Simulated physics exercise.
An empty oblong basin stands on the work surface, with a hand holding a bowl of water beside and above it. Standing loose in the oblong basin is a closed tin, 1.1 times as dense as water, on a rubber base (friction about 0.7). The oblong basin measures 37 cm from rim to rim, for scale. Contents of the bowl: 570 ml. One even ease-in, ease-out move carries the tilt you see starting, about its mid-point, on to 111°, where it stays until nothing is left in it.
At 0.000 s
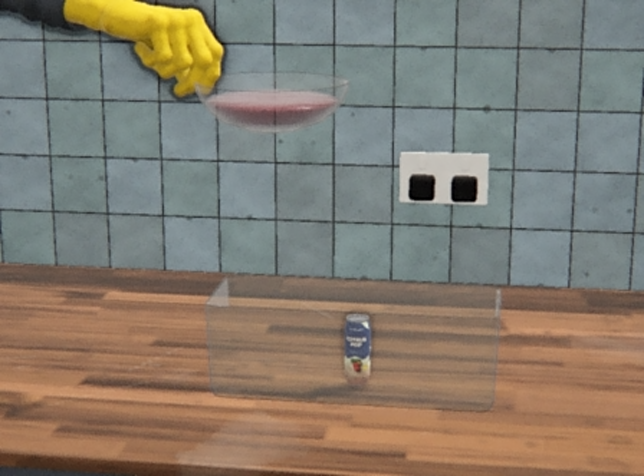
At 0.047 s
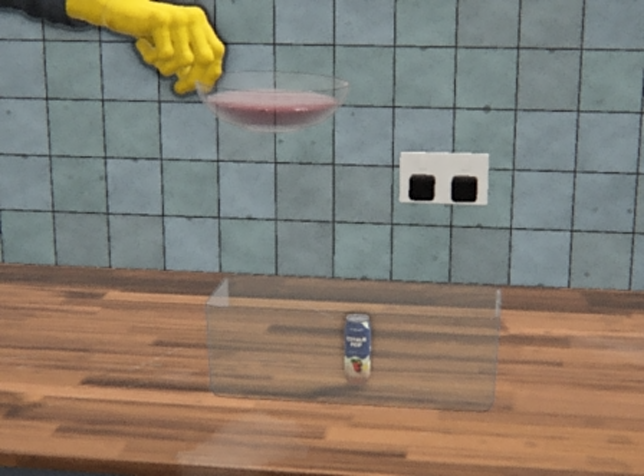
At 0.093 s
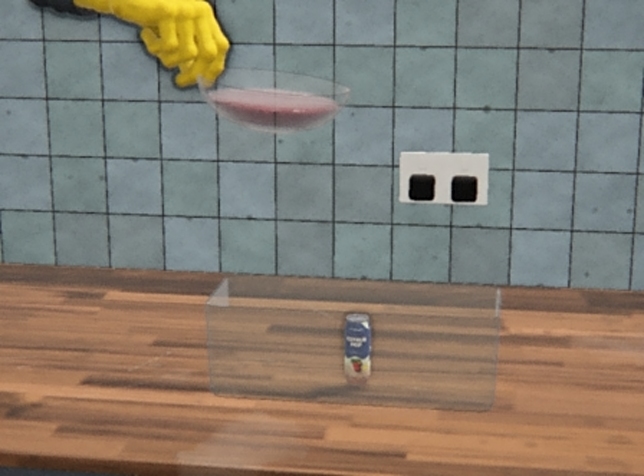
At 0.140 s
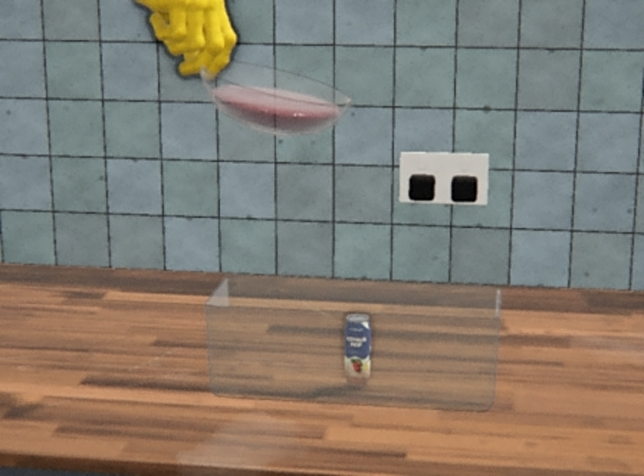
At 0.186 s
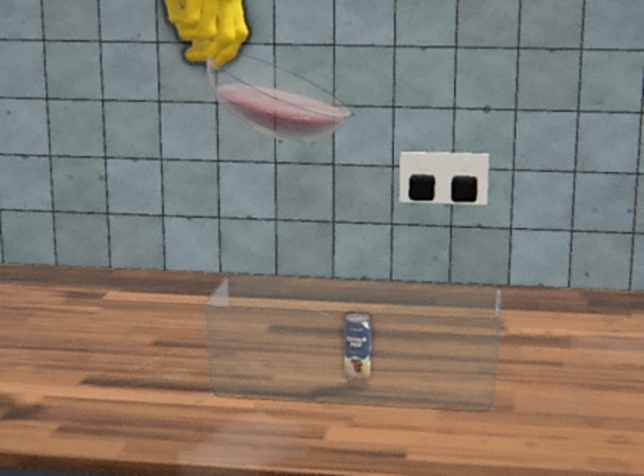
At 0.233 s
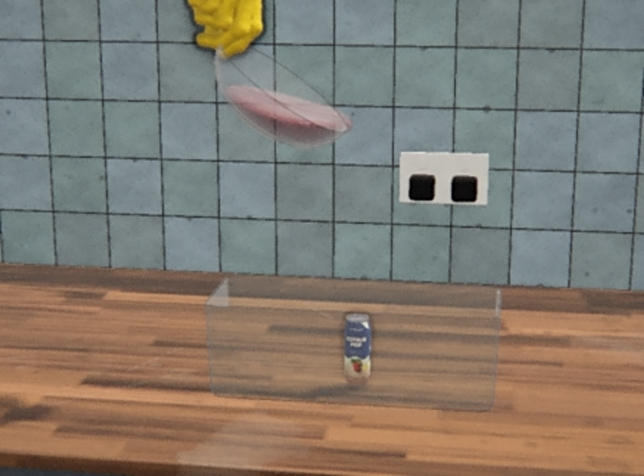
At first, a yellow-gloved hand holds a clear bowl of pinkish liquid level, above a see-through oblong basin with a small tin standing inside on a wooden worktop. Then the hand rises and moves right, tilting the bowl steadily until its right rim is well down and the liquid reaches that edge.
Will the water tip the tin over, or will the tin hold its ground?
It is tipped over.
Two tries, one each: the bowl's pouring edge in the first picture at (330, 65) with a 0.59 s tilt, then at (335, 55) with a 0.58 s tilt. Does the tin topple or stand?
In the first try it remains standing; in the second it comes down.
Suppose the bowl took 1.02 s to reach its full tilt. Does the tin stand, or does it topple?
Then the tin does not tip.
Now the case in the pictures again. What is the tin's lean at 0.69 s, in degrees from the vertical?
Tilt: Around 10°.
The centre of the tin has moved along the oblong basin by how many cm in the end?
7.5 cm.
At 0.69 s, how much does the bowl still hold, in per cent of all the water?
0 %.
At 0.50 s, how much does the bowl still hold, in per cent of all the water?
Roughly 0 per cent.
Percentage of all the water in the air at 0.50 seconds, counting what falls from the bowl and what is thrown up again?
Some 66 % is the figure.
Then, 0.50 s in, the tilt is 102° and 0 per cent is still to pour; the tin stands where it began.
Then, 0.69 s in, the tilt is 111° and 0 per cent is still to pour; the tin leans 8°.
Then, 0.89 s in, the tilt is 111° and 0 per cent is still to pour; the tin leans 21°.
Then, 1.11 s in, the tilt is 111° and 0 per cent is still to pour; the tin lies on its side.
Finally, the tin lies on its side.
